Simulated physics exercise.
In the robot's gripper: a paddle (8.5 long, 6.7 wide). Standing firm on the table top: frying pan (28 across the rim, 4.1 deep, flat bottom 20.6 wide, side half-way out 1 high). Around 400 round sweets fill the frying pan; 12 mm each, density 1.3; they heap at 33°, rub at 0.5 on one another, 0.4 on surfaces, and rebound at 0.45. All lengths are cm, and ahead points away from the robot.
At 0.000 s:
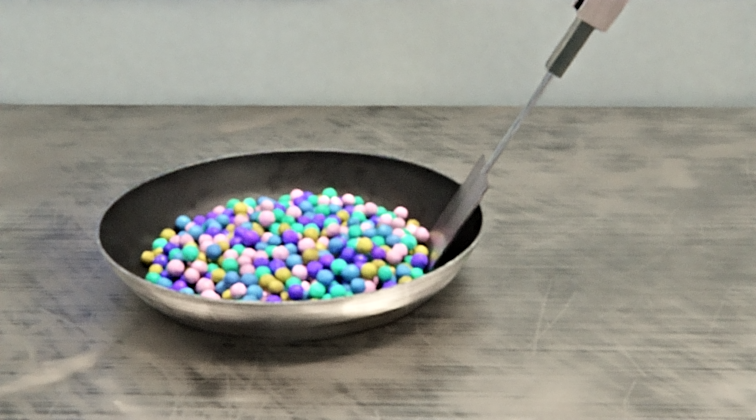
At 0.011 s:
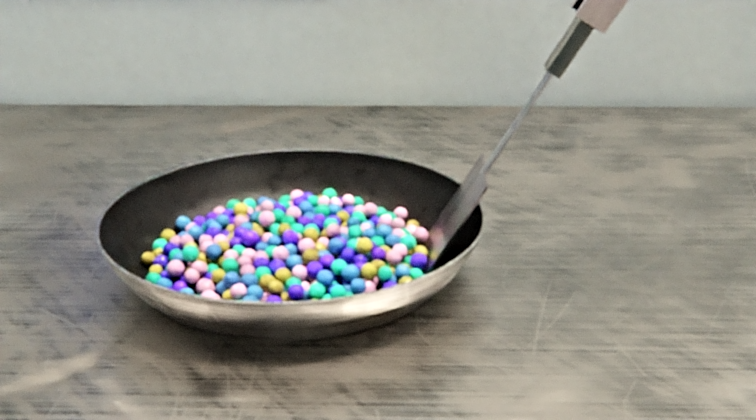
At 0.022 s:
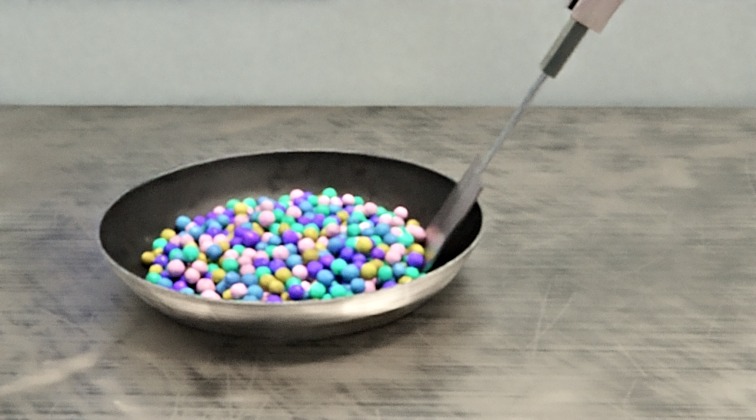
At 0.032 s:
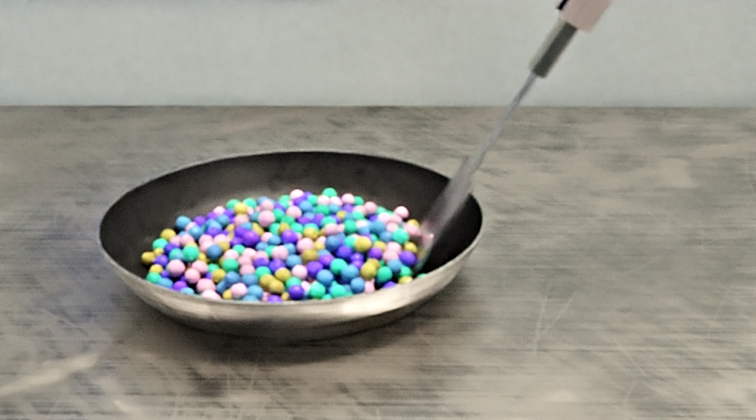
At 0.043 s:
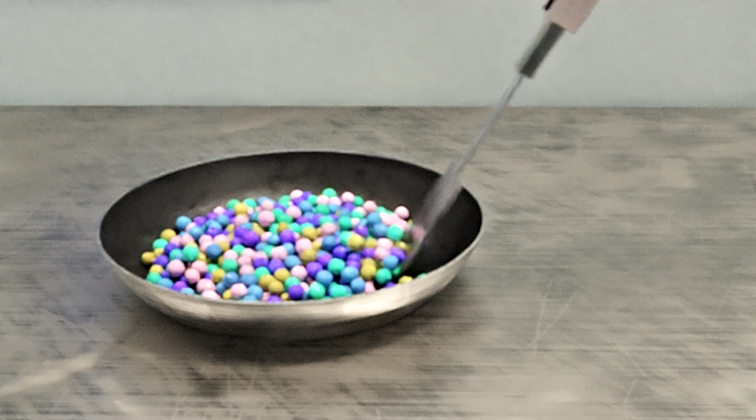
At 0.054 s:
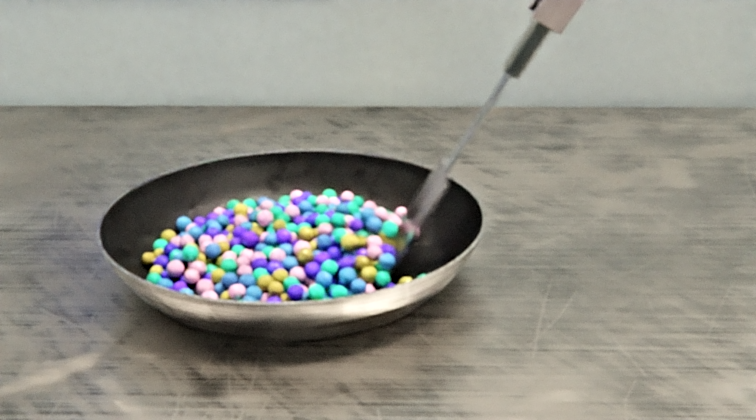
A dark frying pan with a pale metal outside, heaped with small round sweets in pink, purple, blue, green and mustard yellow, sits left of centre on a scratched grey-brown table top before a pale wall, seen from slightly above. A thin grey paddle slants down from a gripper at the upper right into the pan's right side. Under a still camera, the gripper draws the paddle leftward, slowly then faster, pushing the nearest sweets inward and baring dark pan behind it.
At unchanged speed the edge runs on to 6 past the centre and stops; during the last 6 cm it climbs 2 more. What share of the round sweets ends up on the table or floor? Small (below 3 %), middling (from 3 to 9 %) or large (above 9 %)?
A small share, below 3 %, ends on the table or floor.
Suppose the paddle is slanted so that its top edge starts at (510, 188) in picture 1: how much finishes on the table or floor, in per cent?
Some 0 per cent.
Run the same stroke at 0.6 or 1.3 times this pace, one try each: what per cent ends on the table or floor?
Some 0 and 10 per cent.
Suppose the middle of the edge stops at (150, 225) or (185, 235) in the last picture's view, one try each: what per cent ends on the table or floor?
Some 20 and 5 per cent.
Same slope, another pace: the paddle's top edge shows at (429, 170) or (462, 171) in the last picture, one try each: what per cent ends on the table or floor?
About 10 and 0 per cent.
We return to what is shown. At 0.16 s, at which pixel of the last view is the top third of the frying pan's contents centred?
Near (261, 231).
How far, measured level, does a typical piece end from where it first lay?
About 3 cm.
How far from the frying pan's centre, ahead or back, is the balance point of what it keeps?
About 4.0 cm ahead.
After 0.11 s, sloping 59°, highest piece 5 above the table; 397 in the frying pan.
After 0.16 s, sloping 59°, highest piece 6 above the table; 397 in the frying pan.
After 0.38 s, sloping 59°, highest piece 5 above the table; 391 in the frying pan, 5 on the table or floor, 1 on the blade or in flight.
After 1.43 s, sloping 59°, highest piece 4 above the table; 391 in the frying pan, 6 on the table or floor.
In the end, 391 in the frying pan, 6 on the table or floor. That is 2 % on the table or floor.
